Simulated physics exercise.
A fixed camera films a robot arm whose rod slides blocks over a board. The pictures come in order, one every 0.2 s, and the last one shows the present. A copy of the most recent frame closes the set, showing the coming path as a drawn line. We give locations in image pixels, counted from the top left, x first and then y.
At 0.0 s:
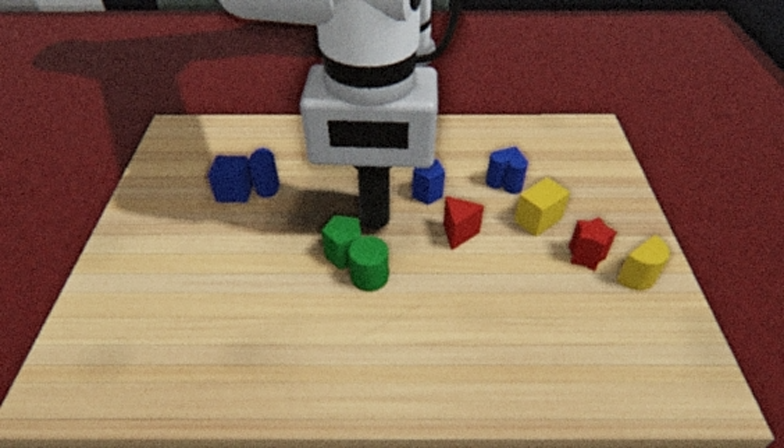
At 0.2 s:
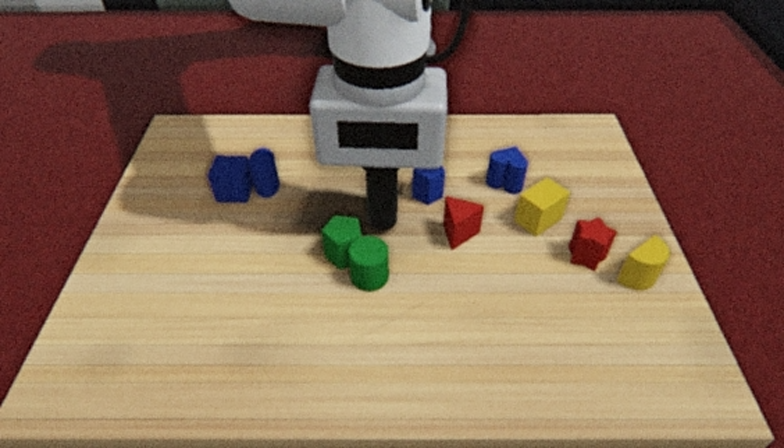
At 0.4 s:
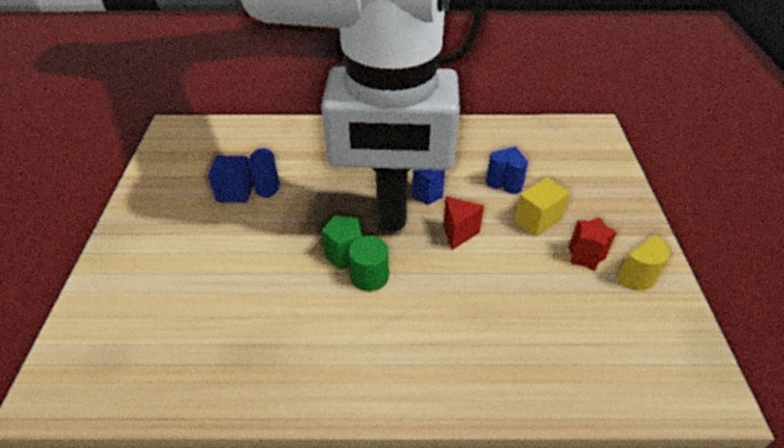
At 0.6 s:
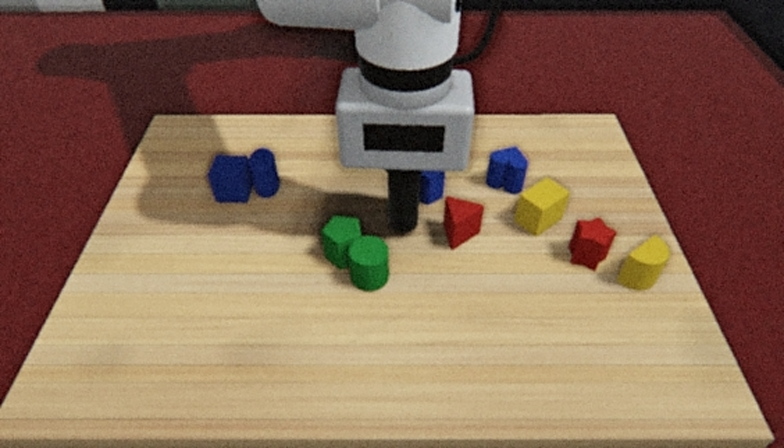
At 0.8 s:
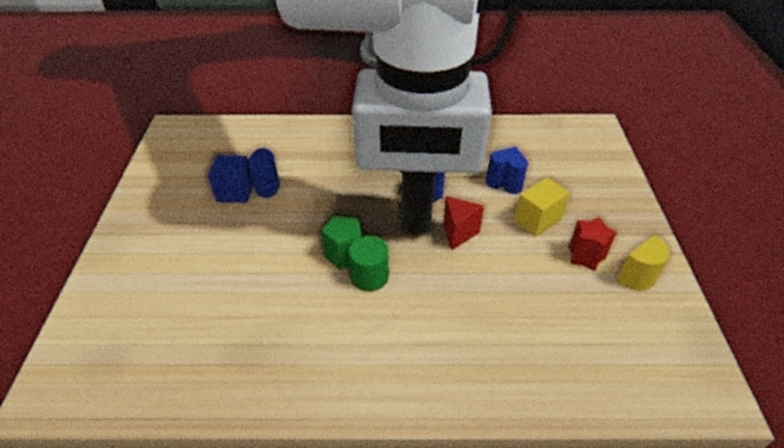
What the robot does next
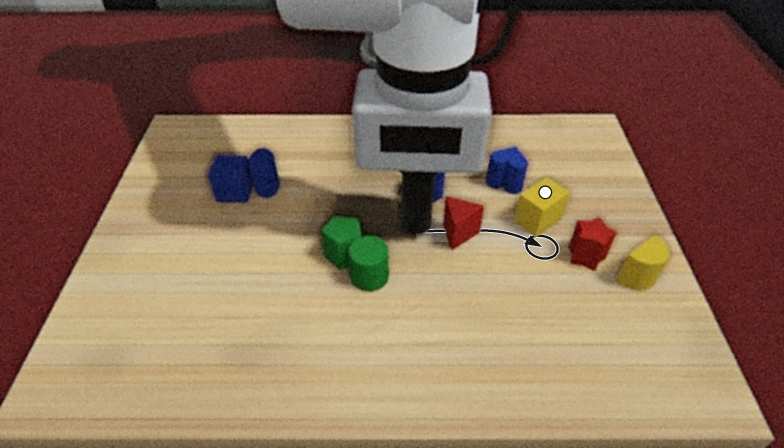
A robotic arm with a black rod slides slowly to the right over a wooden board, passing behind green blocks and nearing a red triangular piece, while the scattered blue, green, red and yellow blocks all stay still.
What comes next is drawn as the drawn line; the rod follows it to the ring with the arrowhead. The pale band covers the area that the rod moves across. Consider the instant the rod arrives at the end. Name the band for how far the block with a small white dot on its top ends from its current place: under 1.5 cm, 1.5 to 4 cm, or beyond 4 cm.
Below 1.5 cm.
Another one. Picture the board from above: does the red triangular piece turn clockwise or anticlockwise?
It makes a clockwise turn.
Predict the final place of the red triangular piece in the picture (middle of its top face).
Around (569, 239).
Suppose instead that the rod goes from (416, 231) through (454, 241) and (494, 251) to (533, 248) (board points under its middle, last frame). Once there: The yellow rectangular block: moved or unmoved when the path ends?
It is moved from its place.
The drawn path runs from (416, 231) through (458, 231) and (501, 232) to (542, 247); the dot is on the yellow rectangular block.
What follows on the original path. One third of the way, rod (461, 224); red triangular piece (491, 212), turned 35° clockwise.
Two thirds of the way, rod (503, 225); red triangular piece (531, 219), turned 55° clockwise.
At the end, rod (544, 240); red triangular piece (569, 239), turned 70° clockwise; yellow rectangular block (554, 193), turned 20° anticlockwise; red star block not moved.
